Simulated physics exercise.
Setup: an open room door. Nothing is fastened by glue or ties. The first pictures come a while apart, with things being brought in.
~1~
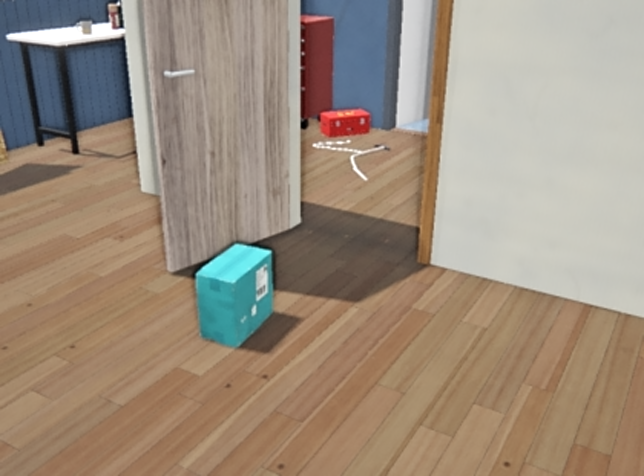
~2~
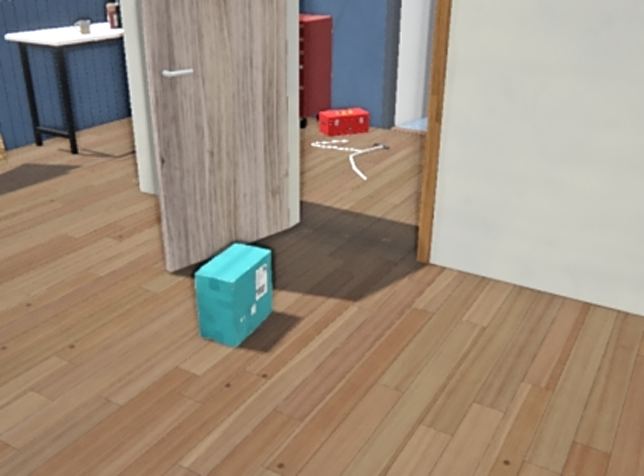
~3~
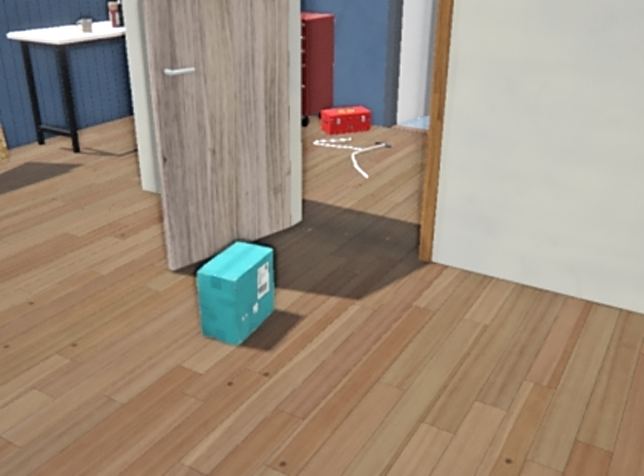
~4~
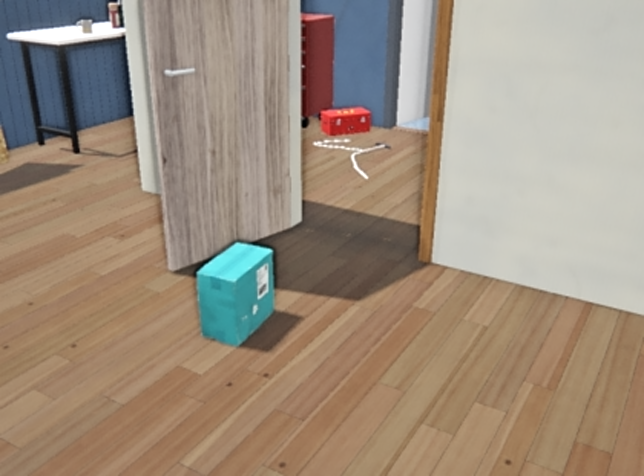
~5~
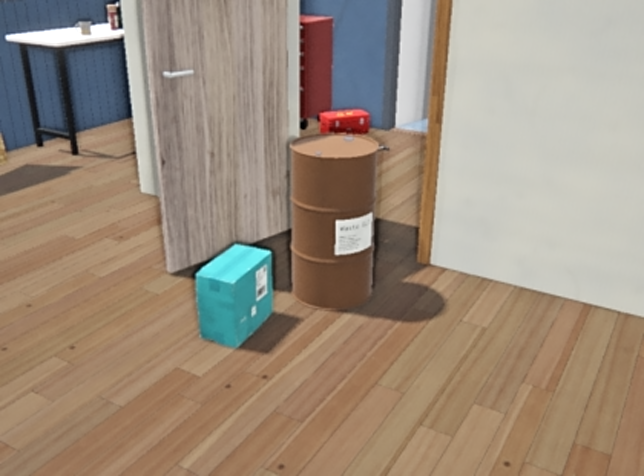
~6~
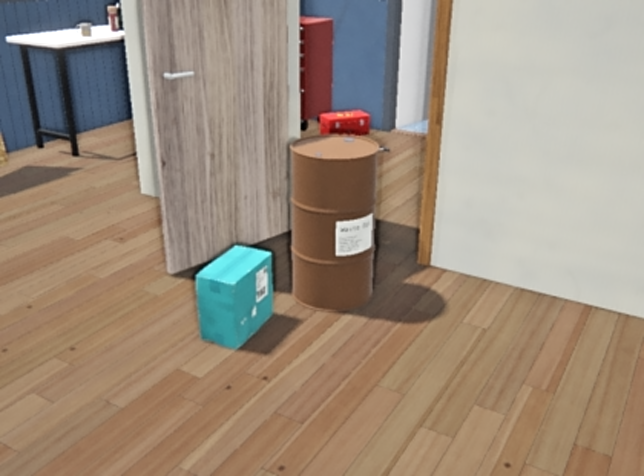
In a room with an open door, a brown drum appears beside a turquoise box.
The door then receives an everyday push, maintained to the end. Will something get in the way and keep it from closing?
Yes, it gets held up.
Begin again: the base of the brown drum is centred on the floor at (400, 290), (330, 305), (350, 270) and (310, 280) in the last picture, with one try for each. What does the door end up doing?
On the first go it doesn't make it all the way, then it doesn't make it all the way, then it doesn't make it all the way, and last it doesn't make it all the way.
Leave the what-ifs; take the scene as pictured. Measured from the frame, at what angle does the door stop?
About 55°.
Then, 0.50 s past the last view, door at 96°.
Then, 0.80 s past the last view, door at 82°.
Then, 1.00 s past the last view, door at 71°.
Then, 1.20 s past the last view, door at 59°.
Finally, door at 56°; both still in place. Final places as the last picture's camera would see them, brown drum near (336, 222).
